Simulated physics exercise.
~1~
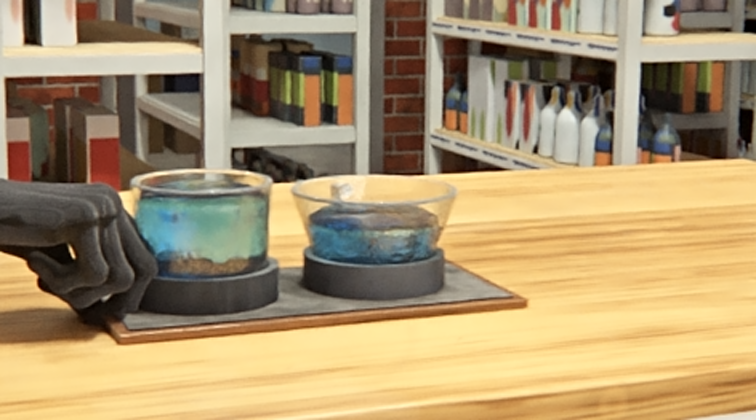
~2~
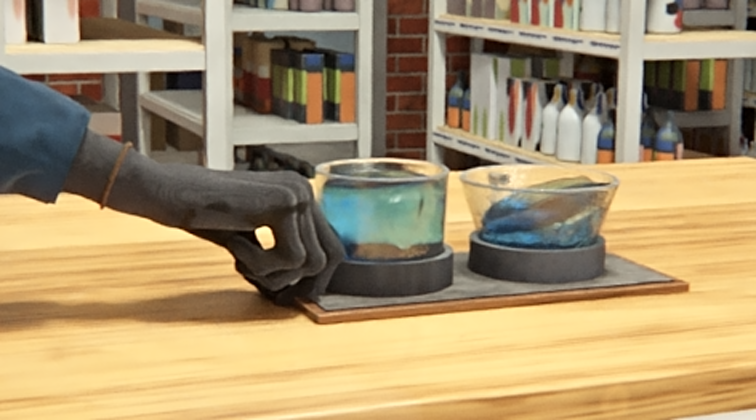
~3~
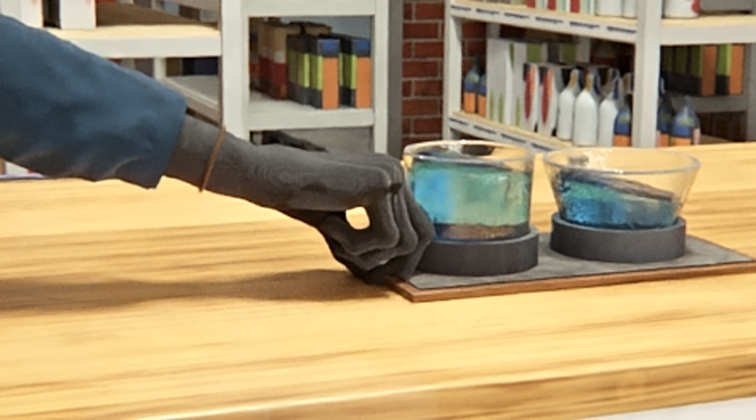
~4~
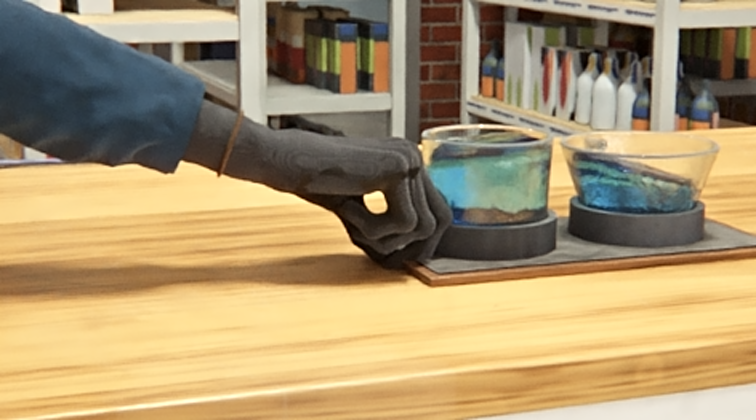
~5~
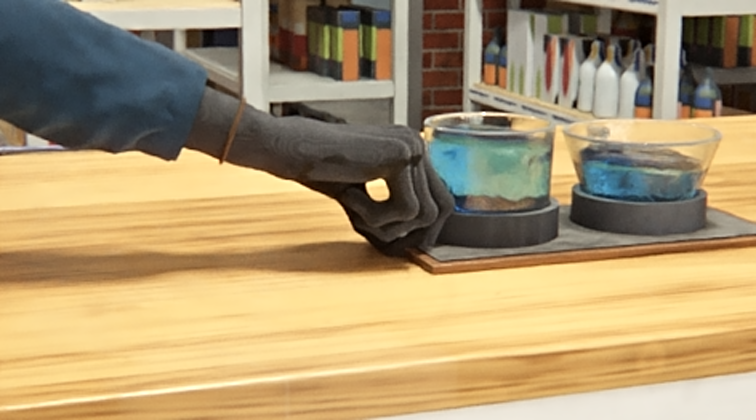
To begin with, a dark hand grips the left edge of a flat tray on a wooden counter, with two clear open cups of bluish water sitting in dark round holders. The hand pushes the tray to the right, and a blue sleeve comes into view behind it. As the tray travels, the water sloshes and tilts, most noticeably in the wider, flared cup on the right. The tray then slows and stops toward the right side, while the water still rocks. Finally, the water looks nearly level, both cups stand upright in their holders, and the hand remains at the tray's edge.
